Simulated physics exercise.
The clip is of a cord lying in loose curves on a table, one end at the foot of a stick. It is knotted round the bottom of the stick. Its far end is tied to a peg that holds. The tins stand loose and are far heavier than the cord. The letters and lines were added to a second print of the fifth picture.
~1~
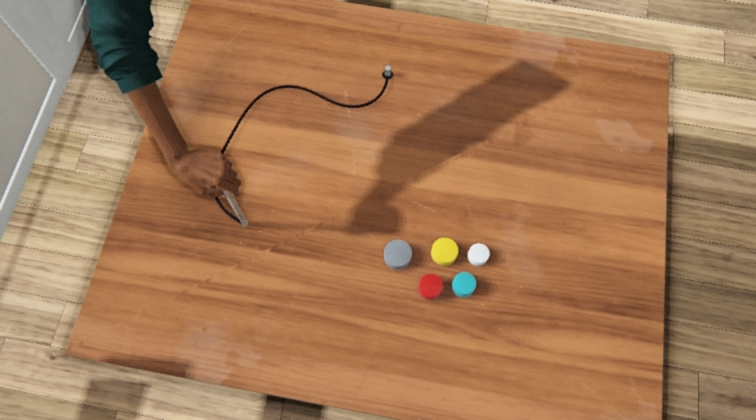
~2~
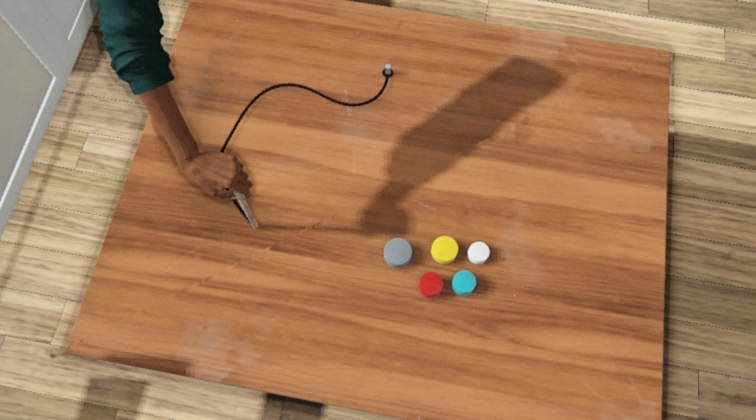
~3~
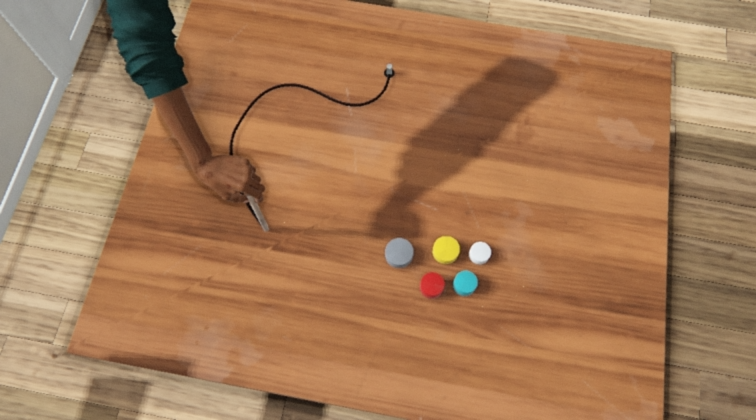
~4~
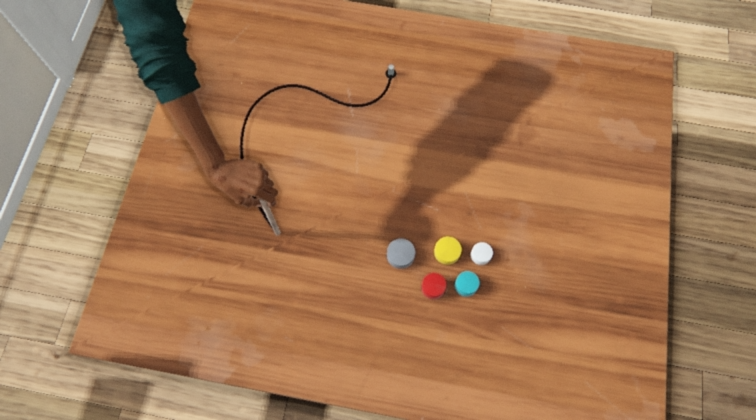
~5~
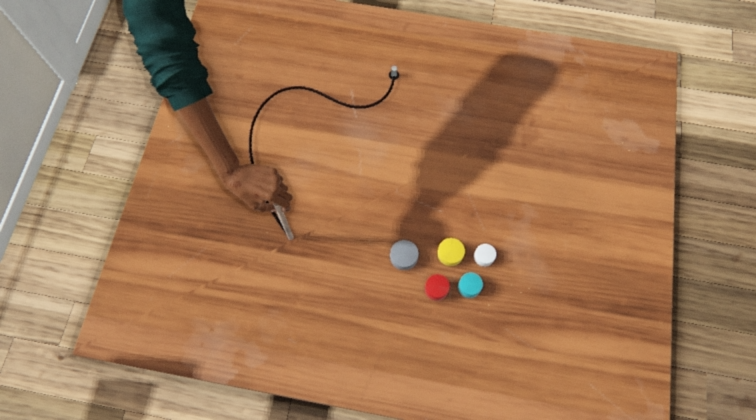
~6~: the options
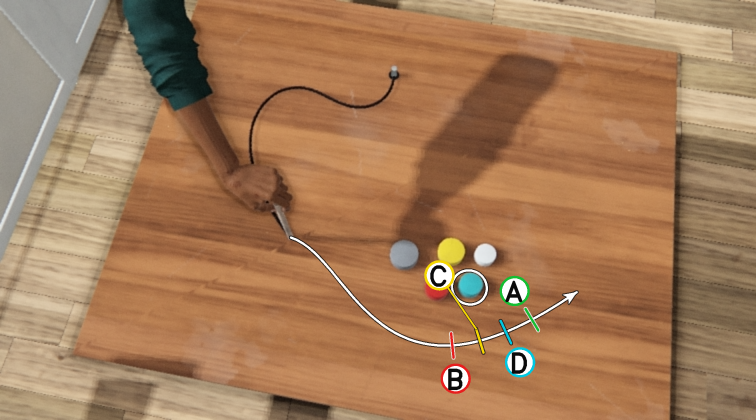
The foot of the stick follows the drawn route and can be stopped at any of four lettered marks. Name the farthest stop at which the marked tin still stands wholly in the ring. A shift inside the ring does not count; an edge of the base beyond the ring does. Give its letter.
A.
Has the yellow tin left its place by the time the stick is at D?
By then, no.
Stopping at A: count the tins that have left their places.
By then, two.
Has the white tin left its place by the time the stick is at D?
No.
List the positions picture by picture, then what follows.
The first frame shows red tin (431, 287); yellow tin (445, 252); grey tin (398, 255).
The second frame shows grey tin (398, 253); turquoise tin (464, 283).
The third frame shows white tin (480, 253); peg (389, 70).
The fourth frame shows red tin (434, 286); yellow tin (448, 251).
The fifth frame shows grey tin (404, 255); turquoise tin (470, 286); white tin (485, 255).
On the marked copy, A at (532, 320); B at (452, 345); C at (480, 341); D at (506, 332); the ring at (469, 287); the route from (291, 237) via (422, 343) to (577, 292).
Following A. Soon after the start, foot of the stick (359, 304); turquoise tin (470, 286).
Later, foot of the stick (450, 346); turquoise tin (470, 286).
In the end, foot of the stick (532, 320); red tin (449, 274); grey tin (423, 250); turquoise tin (470, 286); the turquoise tin is still in its ring.
As for the rest, B is safe but short; C is safe but short; D is safe but short.
